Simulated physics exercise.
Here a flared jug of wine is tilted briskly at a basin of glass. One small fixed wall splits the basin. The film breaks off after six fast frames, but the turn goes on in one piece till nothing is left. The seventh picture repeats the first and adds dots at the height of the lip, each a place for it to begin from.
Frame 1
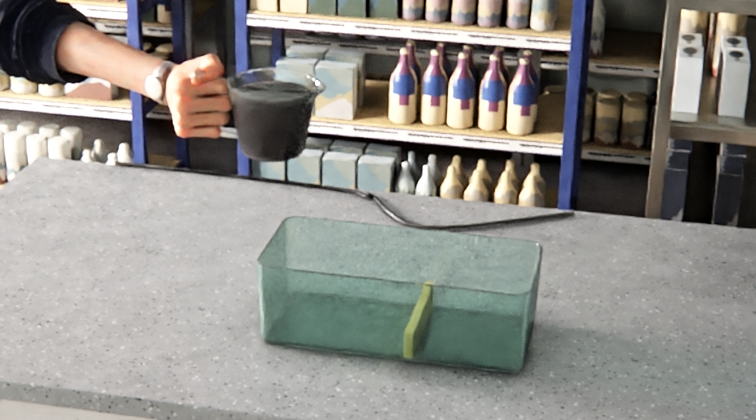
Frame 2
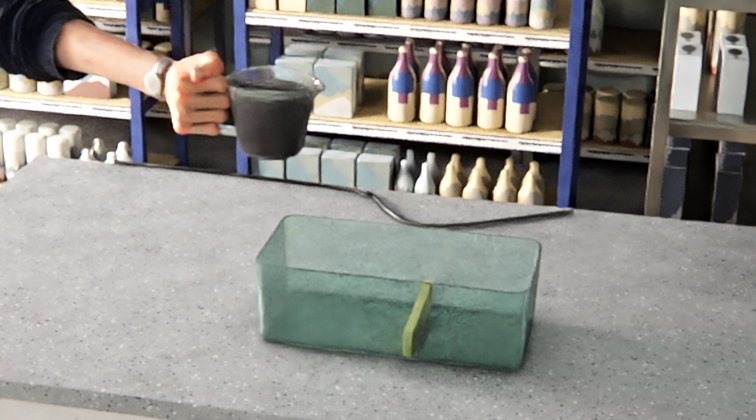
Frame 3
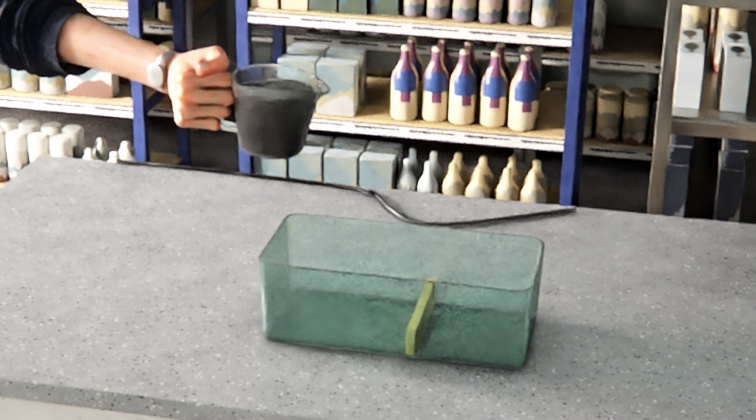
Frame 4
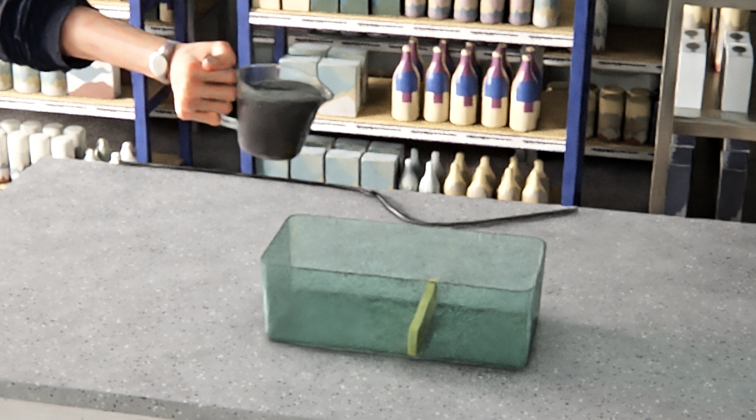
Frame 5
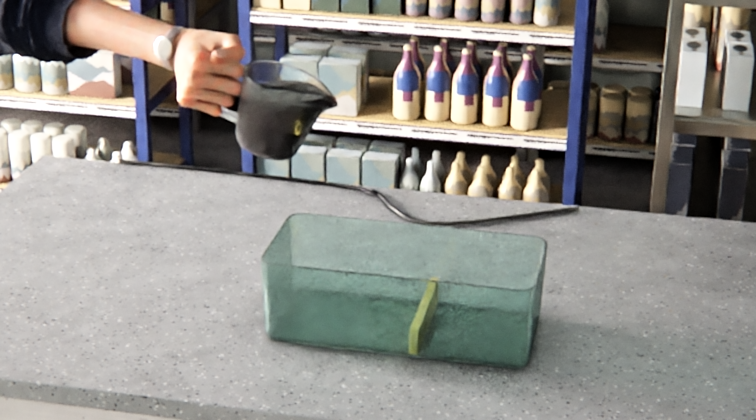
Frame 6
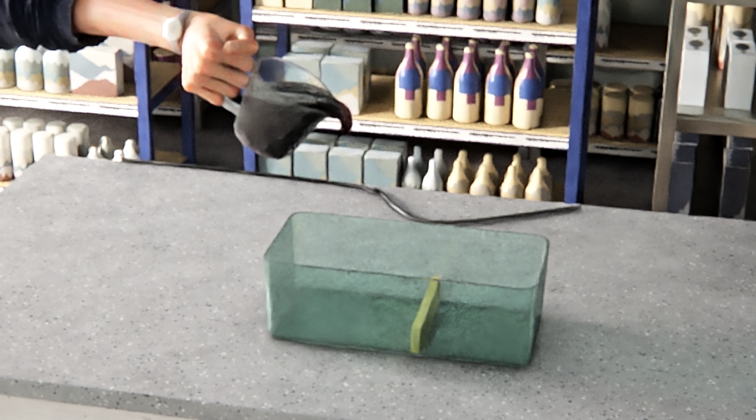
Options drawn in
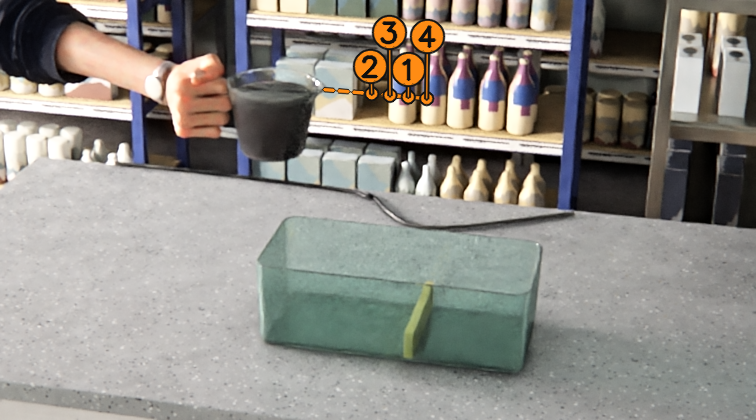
A grey speckled counter stands before blue-framed shelves of bottles and boxes, seen from slightly above by a nearly still camera. A hand at upper left, wearing a pale watch, holds a clear flared jug of dark wine above and behind a greenish glass basin with a yellow-green upright wall inside. The hand first keeps the jug upright, then tilts it rightward until wine slips over the lip.
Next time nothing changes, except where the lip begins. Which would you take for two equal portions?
The best place is 2.
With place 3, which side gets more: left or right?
The right side.
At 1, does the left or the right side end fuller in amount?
More ends on the right.
On the marked copy, 1 at (408, 97); 2 at (371, 93); 3 at (389, 95); 4 at (426, 98).
If 1 is chosen, about 7 % ends left of the wall and 91 % right of it.
If 2 is chosen, about 42 % ends left of the wall and 57 % right of it.
If 3 is chosen, about 19 % ends left of the wall and 80 % right of it.
If 4 is chosen, about 6 % ends left of the wall and 92 % right of it.
